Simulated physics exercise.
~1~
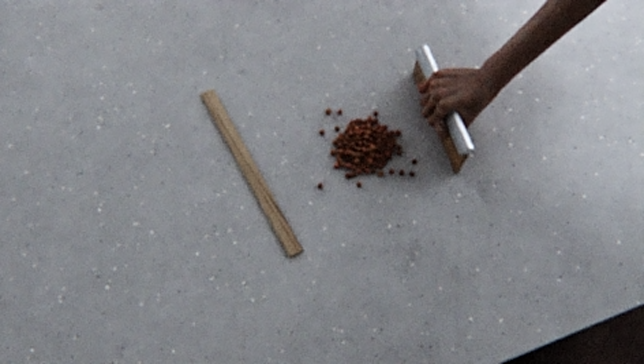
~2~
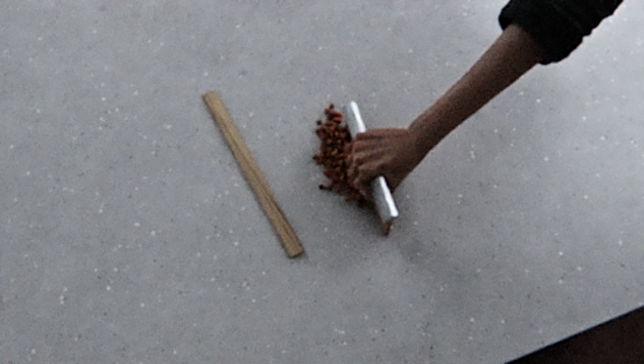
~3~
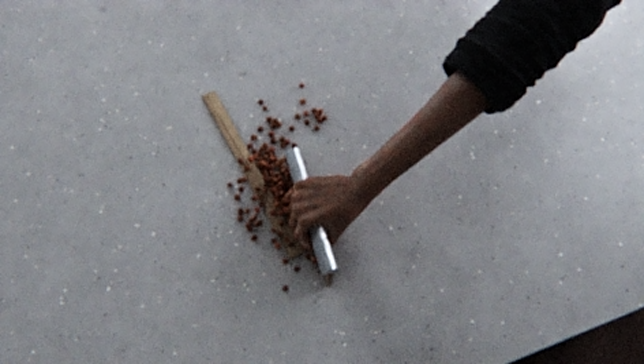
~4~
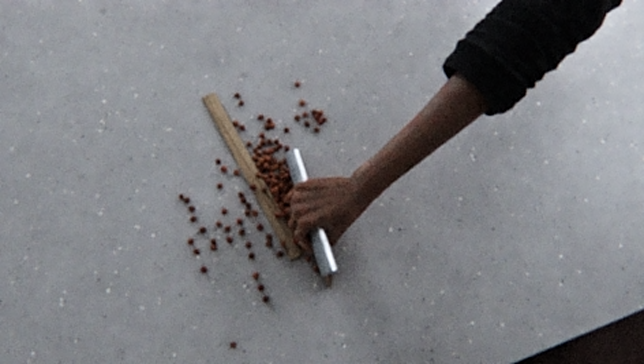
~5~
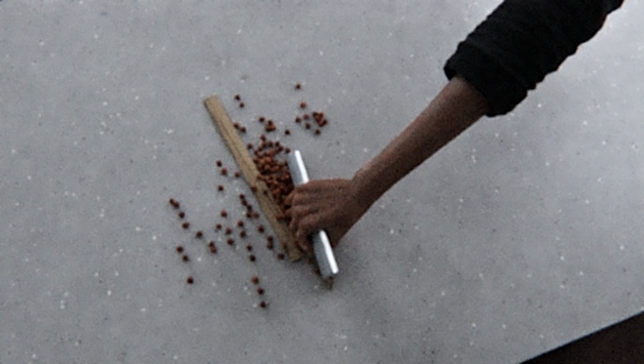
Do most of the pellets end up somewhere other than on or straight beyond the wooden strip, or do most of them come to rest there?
Most of the pellets end up elsewhere, many of them between the scraper and the strip. Only a smaller share comes to rest on the strip or straight beyond it.
